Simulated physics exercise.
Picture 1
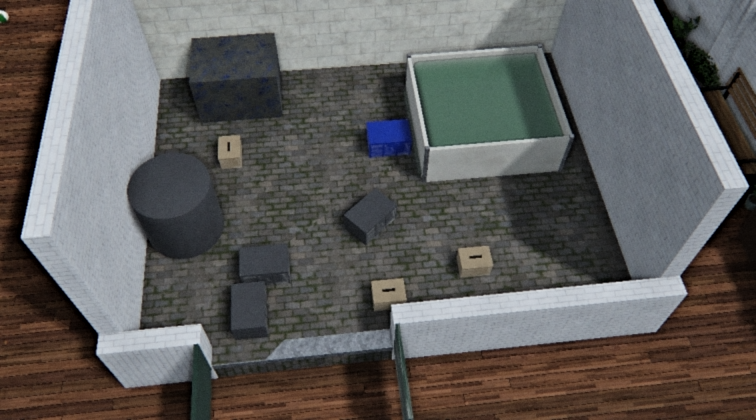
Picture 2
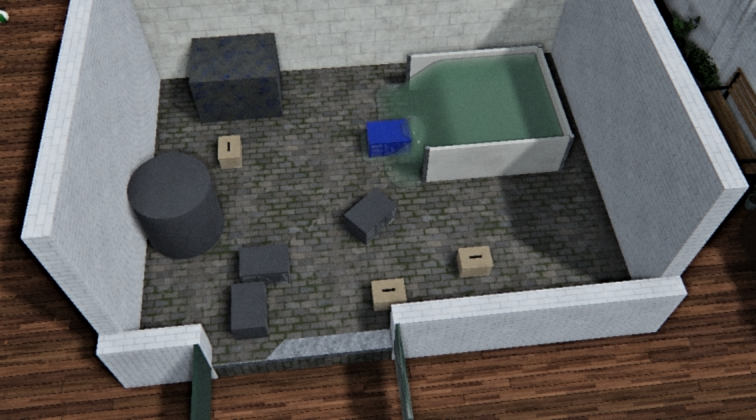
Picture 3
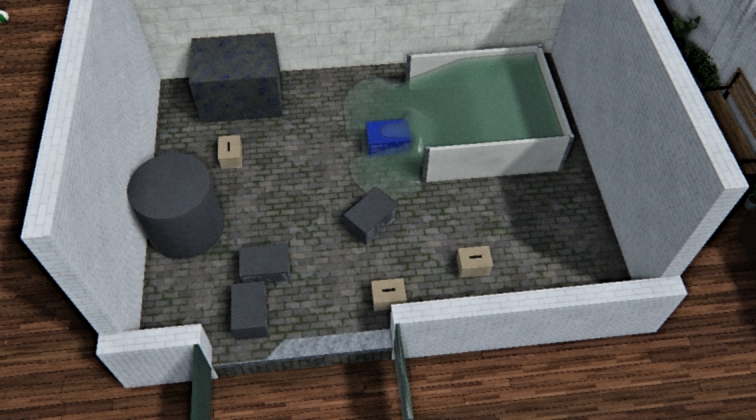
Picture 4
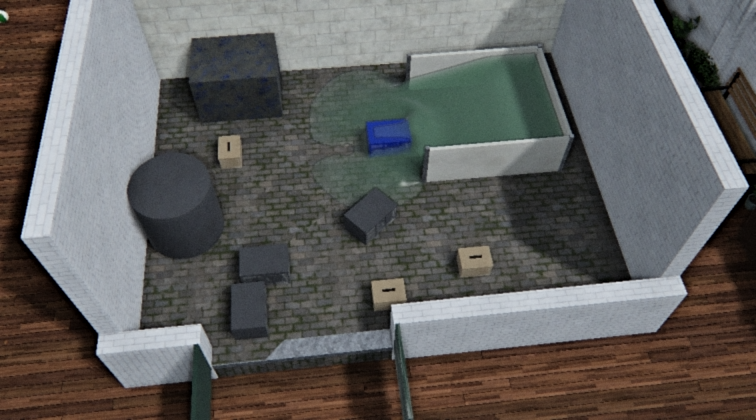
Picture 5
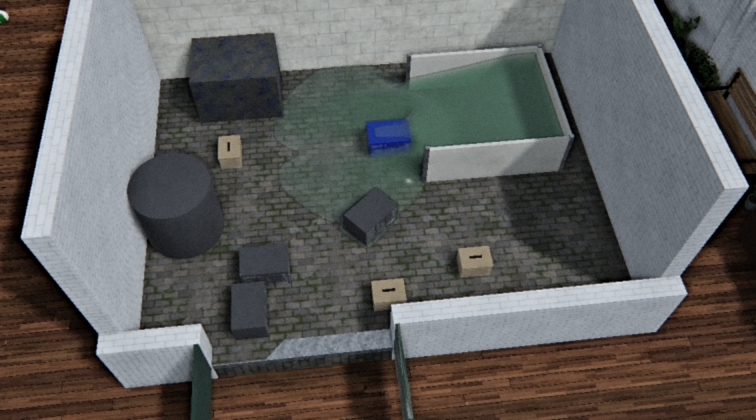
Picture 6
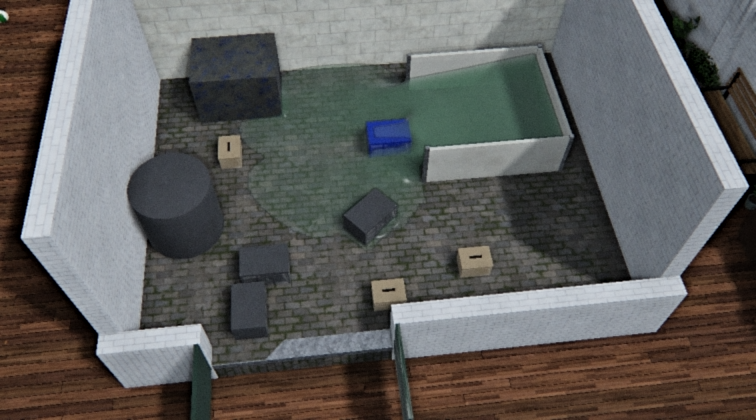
Walled back court with one side of a tank open, green water spreading left across paving around a still blue crate.
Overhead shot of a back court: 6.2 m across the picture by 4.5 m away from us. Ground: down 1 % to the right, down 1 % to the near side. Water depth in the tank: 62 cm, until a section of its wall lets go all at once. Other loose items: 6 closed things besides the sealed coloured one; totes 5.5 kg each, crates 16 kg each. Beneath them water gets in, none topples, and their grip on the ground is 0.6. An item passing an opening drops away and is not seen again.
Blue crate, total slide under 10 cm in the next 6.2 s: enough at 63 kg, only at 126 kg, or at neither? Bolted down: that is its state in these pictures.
Heavy is a must.
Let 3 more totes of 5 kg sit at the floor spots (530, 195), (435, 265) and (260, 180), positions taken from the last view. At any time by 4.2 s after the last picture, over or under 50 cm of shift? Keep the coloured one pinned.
Going through them in turn, the answers are not too far, not too far and too far.
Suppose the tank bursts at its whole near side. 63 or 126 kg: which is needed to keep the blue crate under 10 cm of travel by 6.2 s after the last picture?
In that case, even the light one works.
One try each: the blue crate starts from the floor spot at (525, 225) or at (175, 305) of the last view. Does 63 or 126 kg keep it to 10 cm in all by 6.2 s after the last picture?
One by one: Lighter mass suffices; lighter mass suffices.
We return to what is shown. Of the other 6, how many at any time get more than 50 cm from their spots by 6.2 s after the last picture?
Total: 5.
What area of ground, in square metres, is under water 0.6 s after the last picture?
Roughly 14 m2 of it is wet.
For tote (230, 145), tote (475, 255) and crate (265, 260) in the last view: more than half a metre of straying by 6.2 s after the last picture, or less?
In sequence the three objects are farther, not as far and farther.
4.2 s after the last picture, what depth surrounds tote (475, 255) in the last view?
Depth: Near 1 cm.
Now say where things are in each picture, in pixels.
The blue crate at (389, 131), on the bottom; water covers 3.2 m2; 0 of 7 have shifted, in the first picture.
The blue crate at (389, 131) rests on the ground; water covers 4.0 m2; 0 of 7 have shifted, in the second picture.
The blue crate at (389, 131) rests on the ground; water covers 5.1 m2; 0 of 7 have shifted, in the third picture.
The blue crate at (389, 131) rests on the ground; water covers 6.4 m2; 0 of 7 have shifted, in the fourth picture.
The blue crate at (389, 131) rests on the ground; 8.1 m2 under water; 0 of 7 have shifted, in the fifth picture.
The blue crate at (389, 131), on the bottom; 9.5 m2 under water; 0 of 7 have shifted, in the sixth picture.
Then, 0.6 s after the last picture the blue crate would be 72 cm from its start with 63 kg and 0 cm from its start with 126 kg; 17 cm of water round it then.
Then, 2.3 s after the last picture the blue crate would be 99 cm from its start with 63 kg and 0 cm from its start with 126 kg; 7 cm of water round it then.
Then, 4.2 s after the last picture the blue crate would be 99 cm from its start with 63 kg and 0 cm from its start with 126 kg; 8 cm of water round it then.
Then, 6.2 s after the last picture the blue crate would be 99 cm from its start with 63 kg and 0 cm from its start with 126 kg; 8 cm of water round it then.
